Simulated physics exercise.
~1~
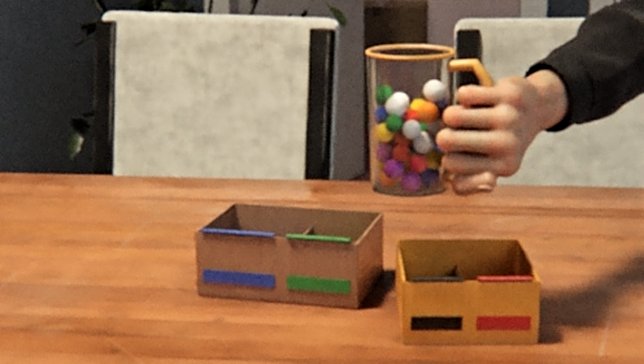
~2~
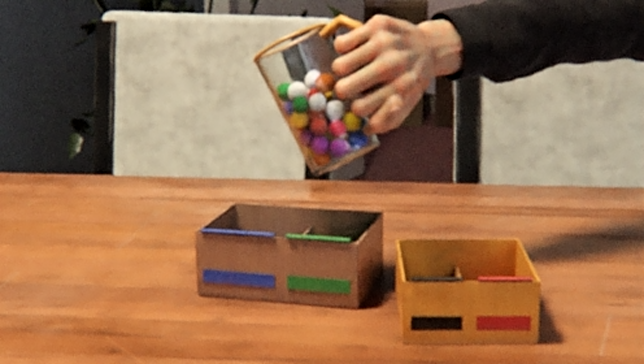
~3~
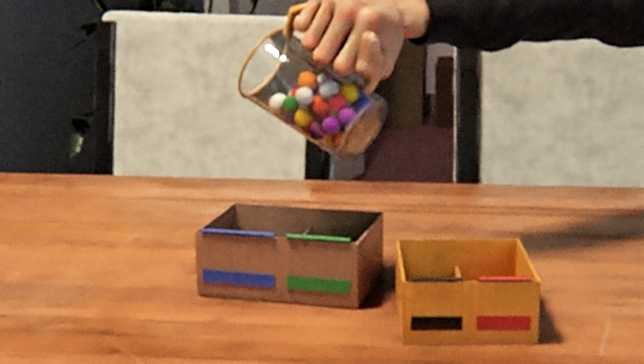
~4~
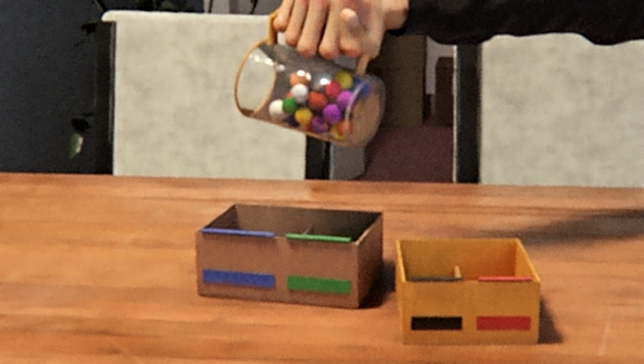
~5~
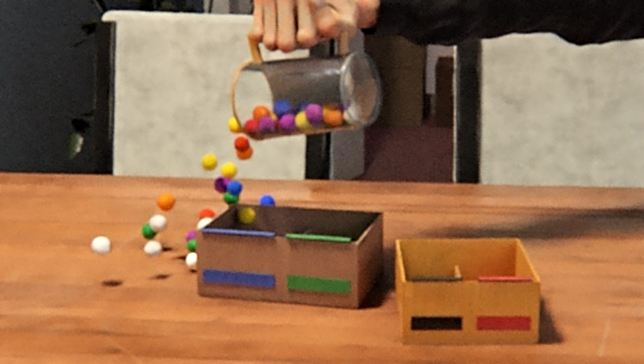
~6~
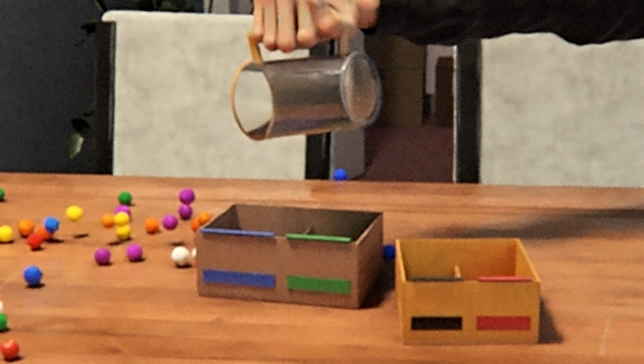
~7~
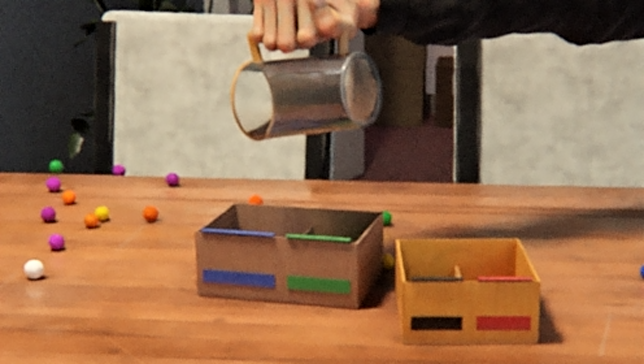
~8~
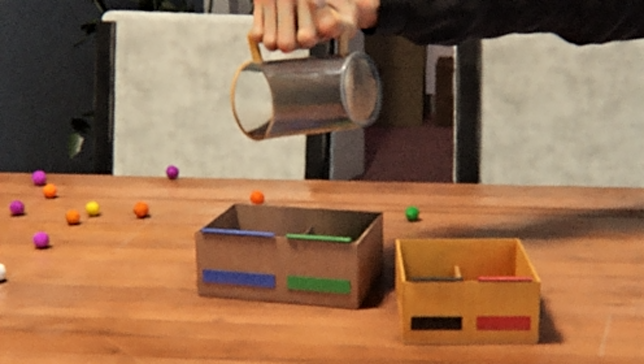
The clip shows a hand moving a clear cup of colorful balls left above two small divided boxes on a wooden table, then tipping it. The balls pour out mostly left of the boxes and scatter, ending with several still strewn across the table and the cup empty.
